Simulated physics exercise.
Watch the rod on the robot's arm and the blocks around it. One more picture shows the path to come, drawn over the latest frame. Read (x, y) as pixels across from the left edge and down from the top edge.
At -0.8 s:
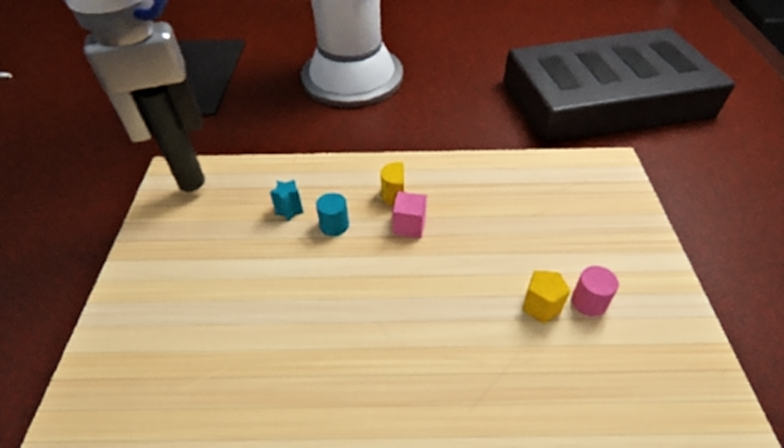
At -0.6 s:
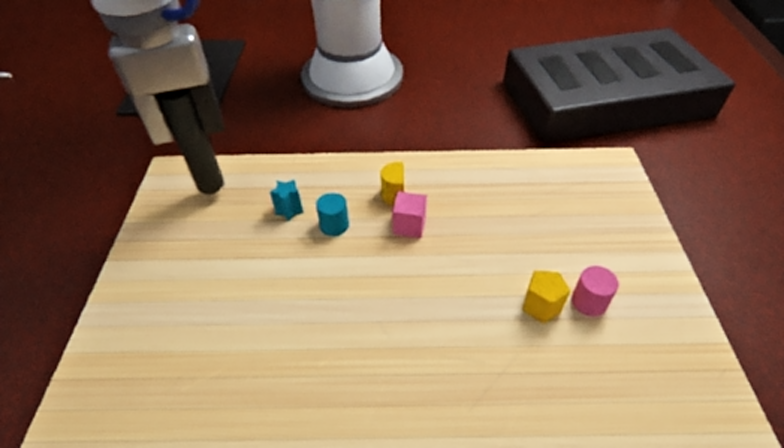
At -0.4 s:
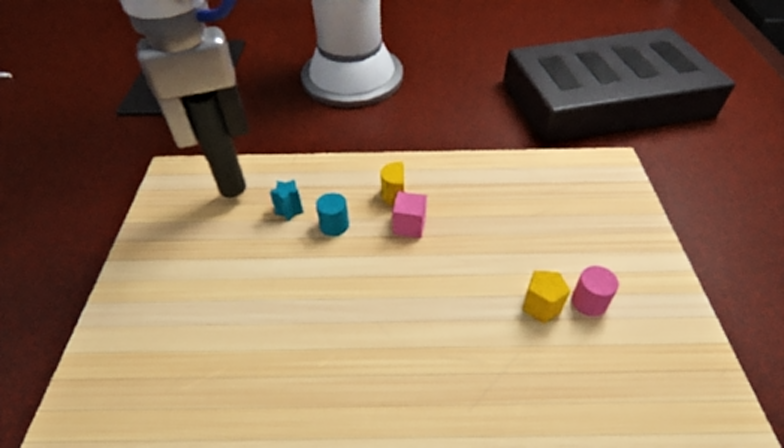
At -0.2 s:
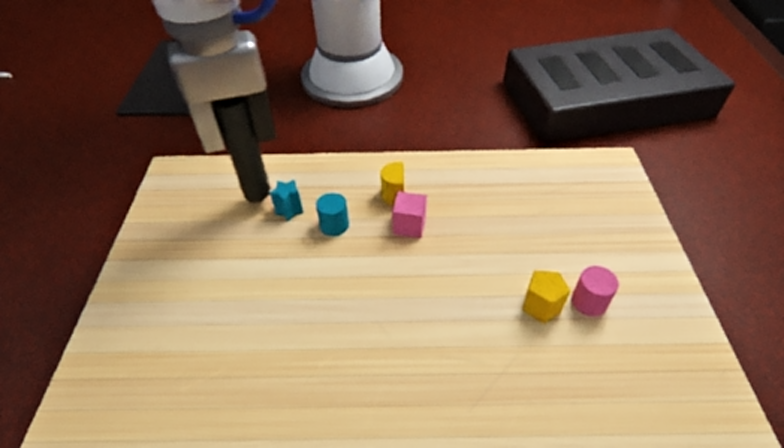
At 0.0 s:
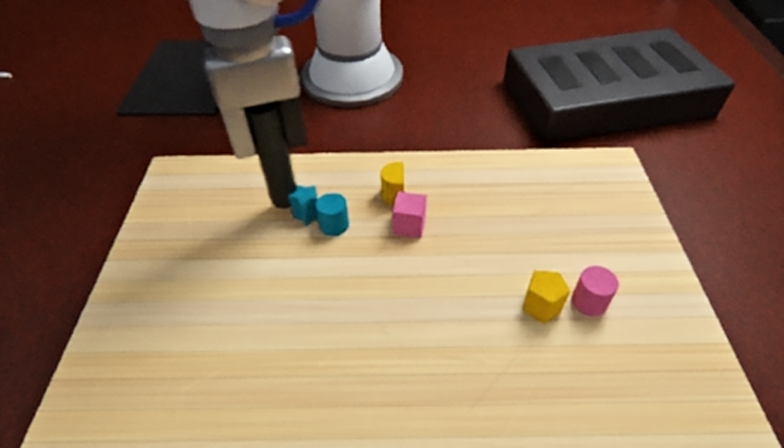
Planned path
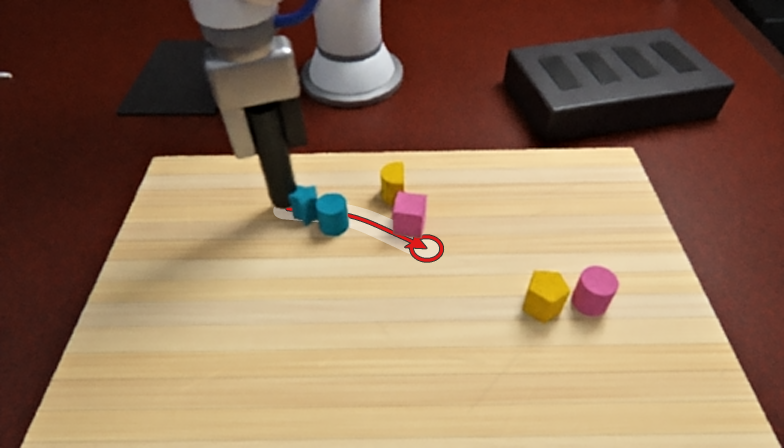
The clip opens on a wooden board holding turquoise, yellow and pink blocks, with a robot arm's dark rod near the upper left corner. The rod moves steadily right toward the turquoise star, then pushes it a short way right, up beside the turquoise circle, while the other blocks stay still.
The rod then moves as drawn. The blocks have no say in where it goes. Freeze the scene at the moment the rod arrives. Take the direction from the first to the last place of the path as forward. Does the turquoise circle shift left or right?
It moves off to the right.
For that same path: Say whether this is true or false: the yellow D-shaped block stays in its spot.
The claim holds.
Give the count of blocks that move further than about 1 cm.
The way I see it, the answer is three or more.
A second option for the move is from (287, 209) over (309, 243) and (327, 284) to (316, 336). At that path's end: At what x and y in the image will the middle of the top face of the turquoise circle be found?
It is going to be at (353, 205).
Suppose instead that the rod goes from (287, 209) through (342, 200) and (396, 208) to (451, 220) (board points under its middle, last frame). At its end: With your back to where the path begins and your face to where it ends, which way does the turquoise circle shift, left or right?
My answer: Right.
Drawn move, from (287, 209) through (336, 213) and (381, 228) to (427, 248).
The first path, step by step. One third of the way, rod at (335, 204); turquoise star at (356, 198); turquoise circle at (366, 216).
Two thirds of the way, rod at (382, 219); turquoise star at (405, 213); turquoise circle at (392, 235); pink square block at (432, 205), turned 25° anticlockwise.
At the end, rod at (427, 239); turquoise star at (453, 236); turquoise circle at (397, 241); yellow D-shaped block still; pink square block at (451, 206), turned 60° anticlockwise.
